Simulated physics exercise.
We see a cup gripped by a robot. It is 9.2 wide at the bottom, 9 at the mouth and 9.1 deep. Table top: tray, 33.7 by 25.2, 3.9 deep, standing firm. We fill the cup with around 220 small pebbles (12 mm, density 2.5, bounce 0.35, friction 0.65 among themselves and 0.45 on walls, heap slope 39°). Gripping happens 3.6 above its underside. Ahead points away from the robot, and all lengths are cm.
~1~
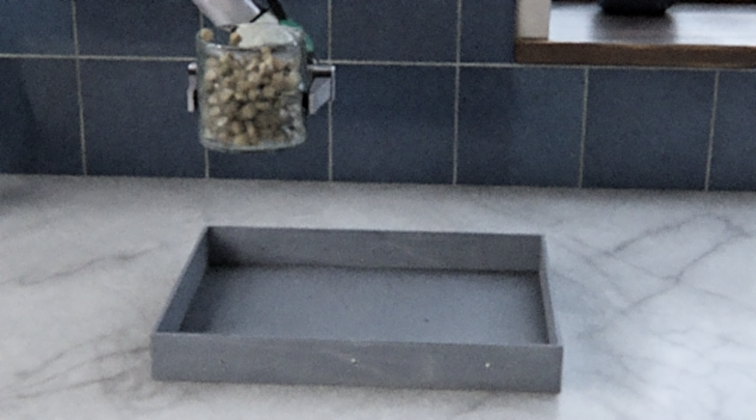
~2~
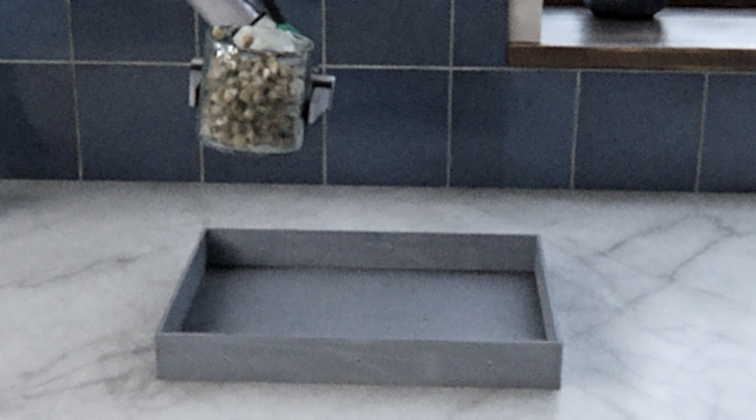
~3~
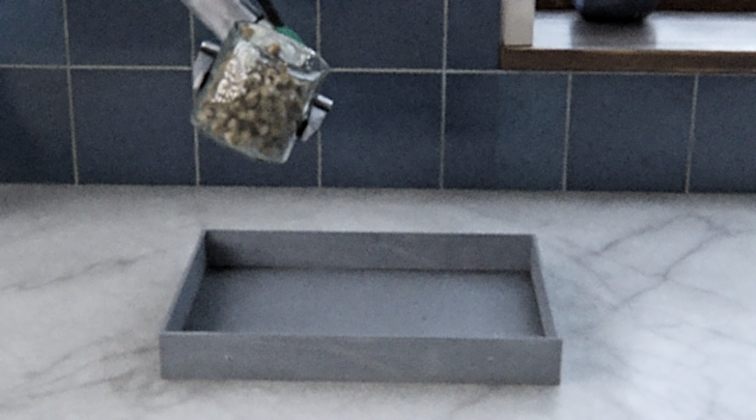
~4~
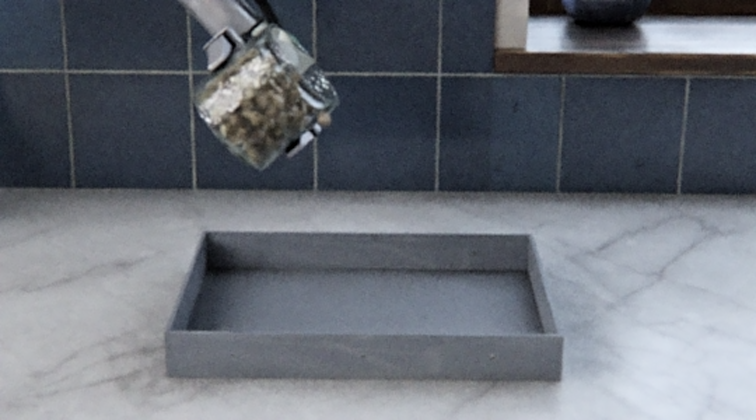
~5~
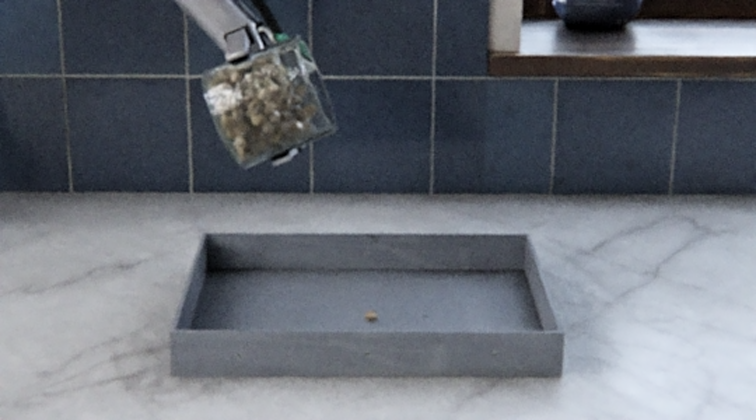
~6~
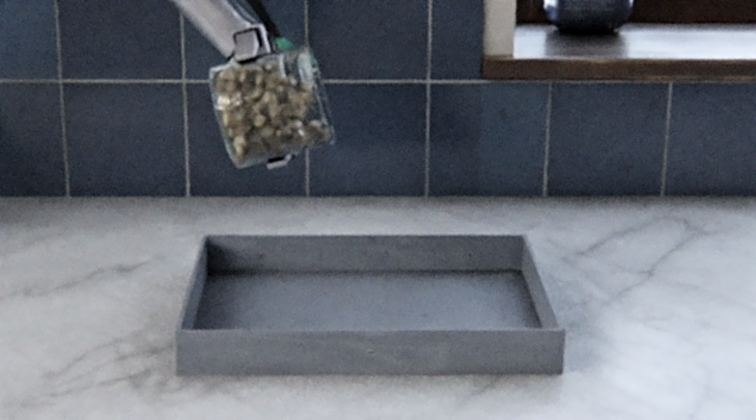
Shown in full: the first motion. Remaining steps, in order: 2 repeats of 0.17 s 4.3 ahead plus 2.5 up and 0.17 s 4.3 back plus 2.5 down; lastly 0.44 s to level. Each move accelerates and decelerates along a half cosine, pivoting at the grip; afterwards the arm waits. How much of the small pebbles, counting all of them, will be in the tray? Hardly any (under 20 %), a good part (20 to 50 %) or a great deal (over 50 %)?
A good part.
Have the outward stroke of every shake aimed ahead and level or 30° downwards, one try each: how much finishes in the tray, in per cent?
About 25 and 5 per cent.
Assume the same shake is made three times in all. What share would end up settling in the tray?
40 per cent or so.
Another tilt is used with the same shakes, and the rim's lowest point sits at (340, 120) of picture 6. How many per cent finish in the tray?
5 %.
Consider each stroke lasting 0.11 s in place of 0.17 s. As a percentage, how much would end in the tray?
Roughly 80 in a hundred.
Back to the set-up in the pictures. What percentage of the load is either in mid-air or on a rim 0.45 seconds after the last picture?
It amounts to roughly 2 in a hundred.
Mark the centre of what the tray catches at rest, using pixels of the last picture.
(391, 315).
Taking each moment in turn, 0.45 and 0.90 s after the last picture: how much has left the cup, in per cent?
The share out is 20 per cent at the earlier time and 30 per cent at the later one.
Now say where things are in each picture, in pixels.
In the first frame, cup middle at (253, 89), level; upper third of the load around (255, 81), from x 205 to 300, top at y 35; 222 in the cup.
In the second frame, cup middle at (255, 91), tilted 7° forward; upper third of the load around (254, 84), from x 205 to 300, top at y 35.
In the third frame, cup middle at (259, 94), tilted 26° forward; upper third of the load around (245, 84), from x 205 to 305, top at y 30.
In the fourth frame, cup middle at (265, 98), tilted 49° forward; upper third of the load around (247, 85), from x 210 to 325, top at y 55; 221 in the cup, 1 in flight or on a rim.
In the fifth frame, cup middle at (269, 102), tilted 68° forward; upper third of the load around (249, 84), from x 215 to 370, top at y 60; 221 in the cup, 1 in the tray.
In the sixth frame, cup middle at (272, 106), tilted 75° forward; upper third of the load around (252, 86), from x 220 to 395, top at y 65; 221 in the cup, 1 in the tray.
Then, 0.45 s later, tilted 75° forward, highest piece 24 above the table; 182 in the cup, 36 in the tray, 4 in flight or on a rim.
Then, 0.90 s later, tilted 39° forward, highest piece 24 above the table; 155 in the cup, 67 in the tray.
Then, 1.32 s later, level, highest piece 25 above the table; 155 in the cup, 67 in the tray.
Then, 2.37 s later, level, highest piece 25 above the table; 155 in the cup, 67 in the tray.
At rest, 155 in the cup, 67 in the tray. That is 30 % in the tray.
